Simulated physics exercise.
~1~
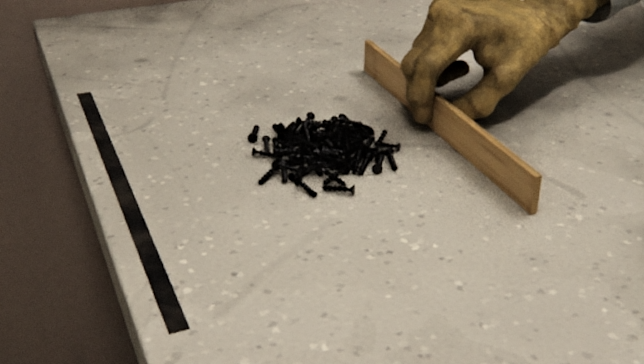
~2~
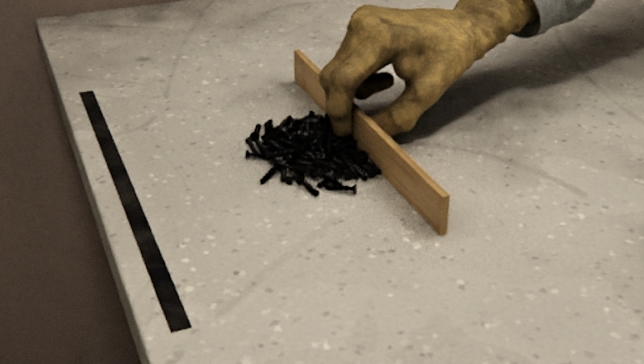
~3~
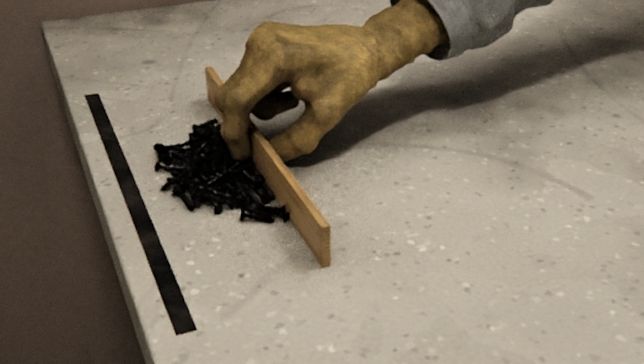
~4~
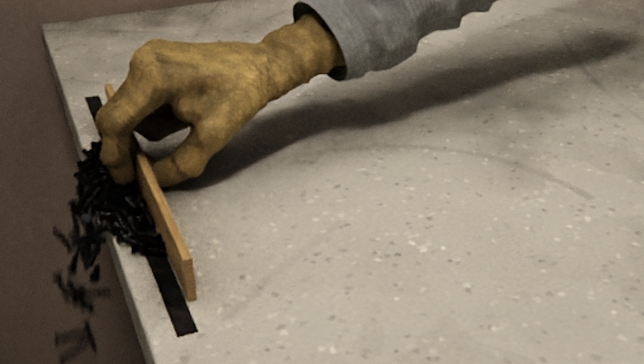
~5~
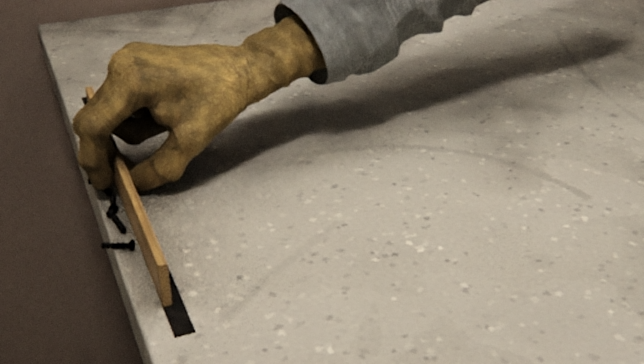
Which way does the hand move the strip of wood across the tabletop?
The hand moves the strip of wood to the left, toward the black tape near the table's edge.
